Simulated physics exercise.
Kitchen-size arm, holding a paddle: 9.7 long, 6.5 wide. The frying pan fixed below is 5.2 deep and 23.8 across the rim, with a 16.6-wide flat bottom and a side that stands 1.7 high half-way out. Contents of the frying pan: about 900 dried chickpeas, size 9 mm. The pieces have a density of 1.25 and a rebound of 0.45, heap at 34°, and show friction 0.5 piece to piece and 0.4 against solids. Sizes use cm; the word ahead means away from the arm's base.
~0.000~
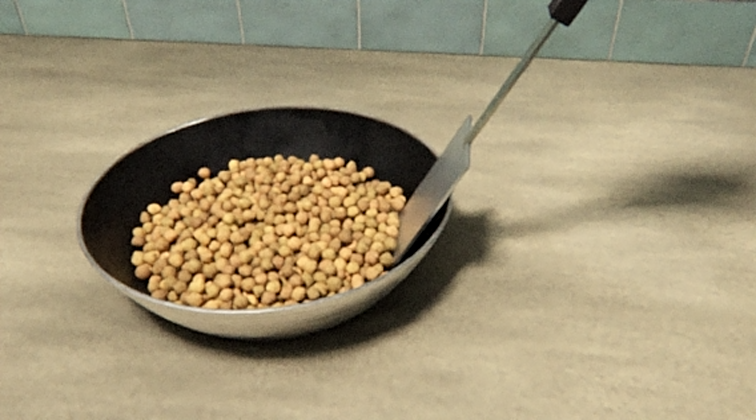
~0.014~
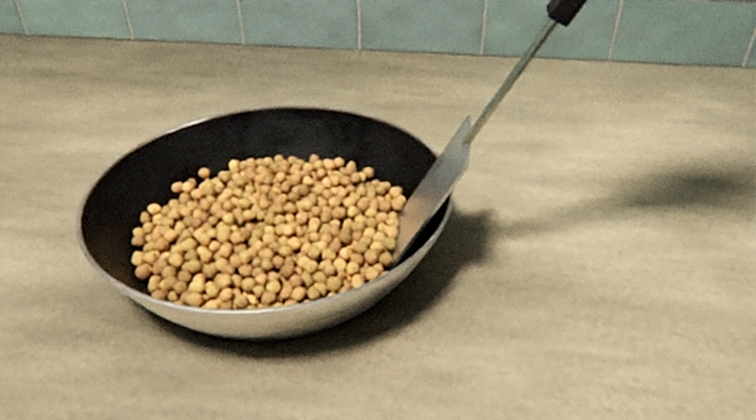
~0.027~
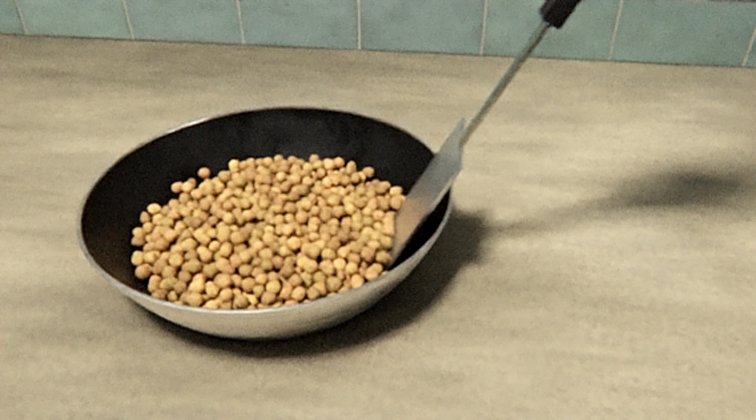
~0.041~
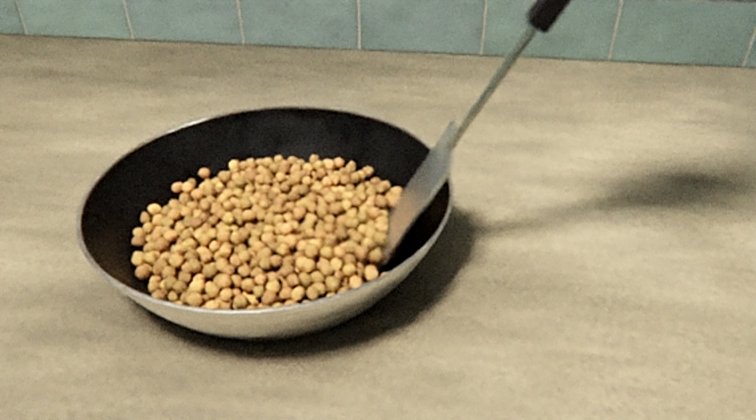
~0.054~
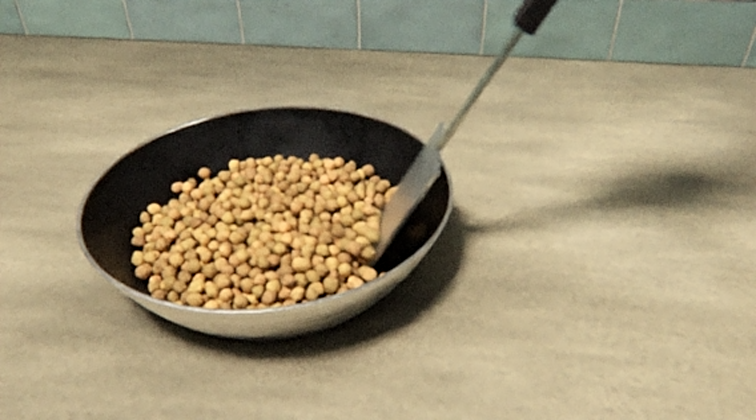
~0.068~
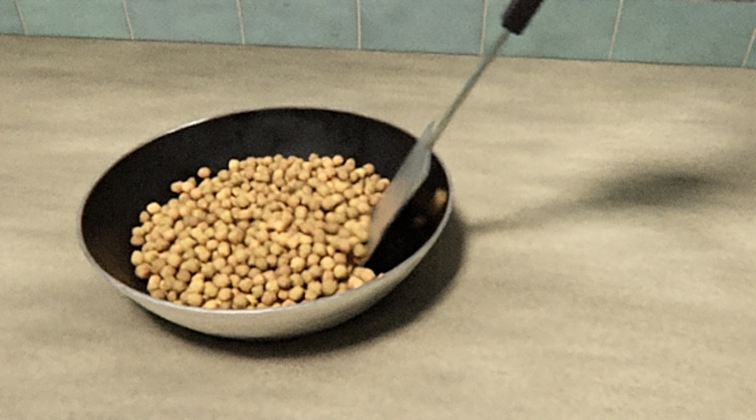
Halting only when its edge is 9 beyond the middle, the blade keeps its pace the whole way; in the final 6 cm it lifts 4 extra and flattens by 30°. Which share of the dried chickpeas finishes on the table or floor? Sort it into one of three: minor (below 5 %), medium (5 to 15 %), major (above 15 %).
Medium, 5 to 15 %.
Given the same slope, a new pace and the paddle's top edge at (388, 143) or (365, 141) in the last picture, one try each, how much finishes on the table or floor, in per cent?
About 20 and 25 percent.
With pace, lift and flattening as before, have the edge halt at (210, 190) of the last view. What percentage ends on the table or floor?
About 0 per cent.
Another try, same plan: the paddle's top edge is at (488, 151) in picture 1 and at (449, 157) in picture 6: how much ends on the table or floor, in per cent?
Roughly 10 %.
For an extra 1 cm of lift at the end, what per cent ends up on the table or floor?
I'd reckon around 5 per cent.
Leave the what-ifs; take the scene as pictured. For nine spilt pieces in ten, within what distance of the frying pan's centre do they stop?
Distance from centre: Approx. 35 cm.
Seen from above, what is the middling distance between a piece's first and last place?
The figure is about 2 cm.
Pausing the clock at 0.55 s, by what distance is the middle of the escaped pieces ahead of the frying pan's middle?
Roughly 18 centimetres ahead.
After 0.18 s, sloping 62°, highest piece 19 above the table; 899 in the frying pan, 1 on the blade or in flight.
After 0.29 s, sloping 51°, highest piece 21 above the table; 899 in the frying pan, 1 on the blade or in flight.
After 0.55 s, sloping 32°, highest piece 7 above the table; 811 in the frying pan, 85 on the table or floor, 4 on the blade or in flight.
After 1.60 s, sloping 32°, highest piece 5 above the table; 810 in the frying pan, 90 on the table or floor.
In the end, 810 in the frying pan, 90 on the table or floor. That is 10 % on the table or floor.
